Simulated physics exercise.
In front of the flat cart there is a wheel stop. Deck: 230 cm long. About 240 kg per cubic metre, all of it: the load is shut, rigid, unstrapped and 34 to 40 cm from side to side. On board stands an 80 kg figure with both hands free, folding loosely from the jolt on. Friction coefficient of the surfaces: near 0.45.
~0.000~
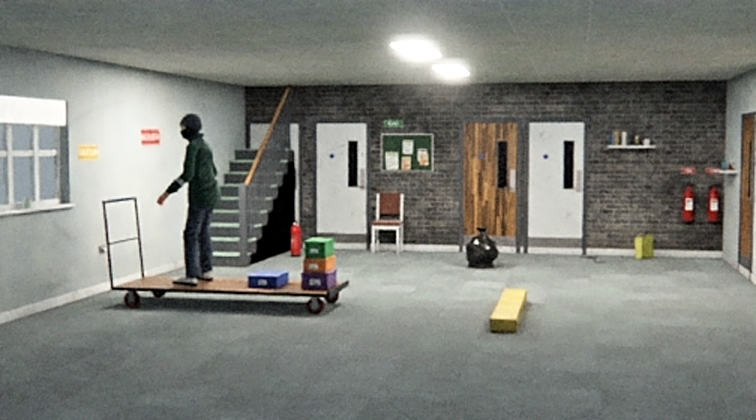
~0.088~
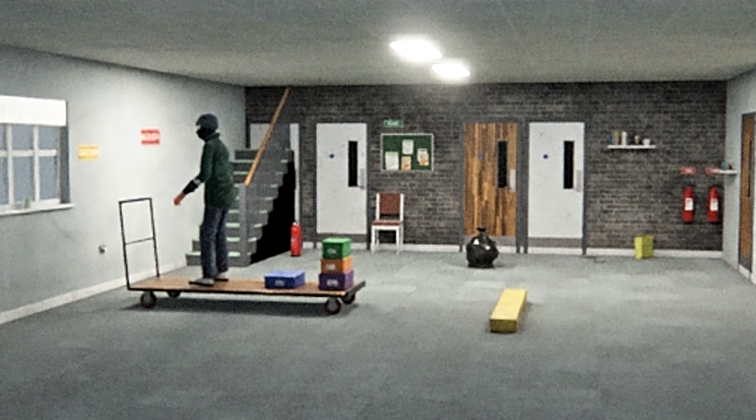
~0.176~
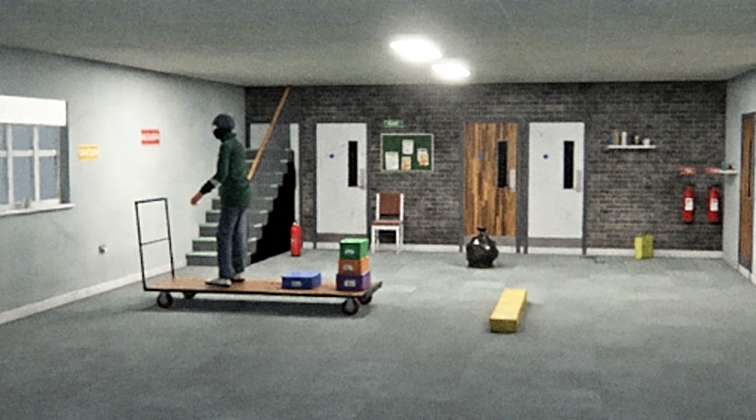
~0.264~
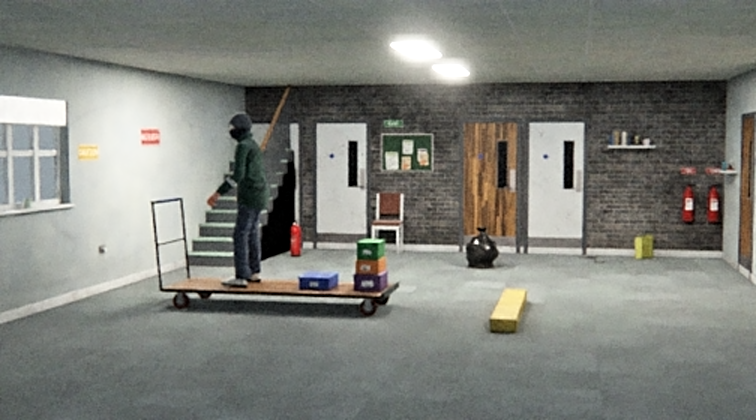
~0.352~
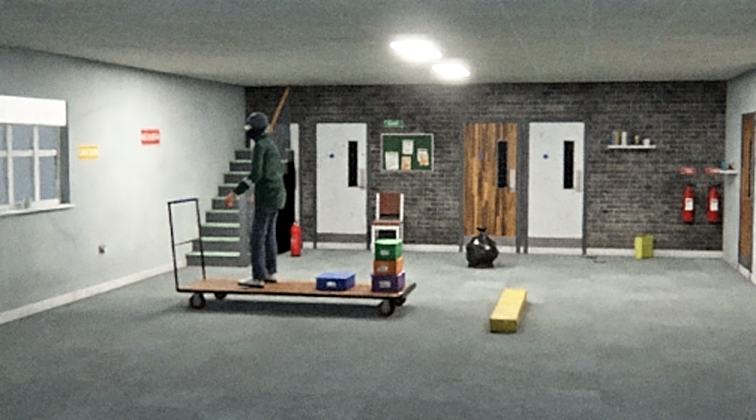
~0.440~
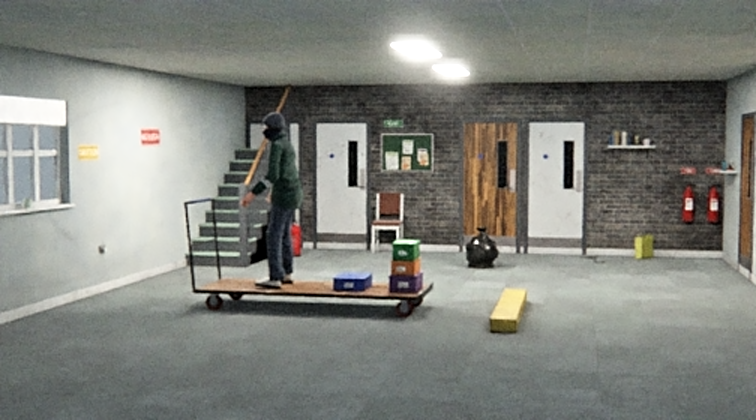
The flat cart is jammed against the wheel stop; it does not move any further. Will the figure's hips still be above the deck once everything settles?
Result: On the deck.
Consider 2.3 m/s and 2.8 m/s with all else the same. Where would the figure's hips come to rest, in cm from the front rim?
20 cm behind, then 20 cm past.
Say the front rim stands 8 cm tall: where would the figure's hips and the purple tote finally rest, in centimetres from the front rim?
Result: Hips 60 cm behind rim; purple 20 cm behind rim.
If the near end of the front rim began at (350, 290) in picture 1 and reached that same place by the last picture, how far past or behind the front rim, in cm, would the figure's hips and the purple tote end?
Hips: 50 cm behind; purple: 20 cm behind.
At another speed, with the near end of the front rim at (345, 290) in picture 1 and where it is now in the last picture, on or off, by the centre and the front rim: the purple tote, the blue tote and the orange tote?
In that case purple on, blue on, orange off.
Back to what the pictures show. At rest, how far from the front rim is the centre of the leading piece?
110 cm past it.
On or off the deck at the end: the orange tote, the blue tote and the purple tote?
By the last picture you'd see orange shed, blue retained and purple retained.
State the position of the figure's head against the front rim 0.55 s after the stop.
80 cm behind it.
The wheels strike at 0.83 s.
After 1.38 s the figure's hips are 40 cm behind the rim, near (467, 264) in the last picture's view.
After 1.83 s the figure's hips are 46 cm behind the rim, near (461, 266) in the last picture's view.
Final state at 3.1 s, past the rim, green tote and orange tote; behind it, blue tote, purple tote and the figure's hips.
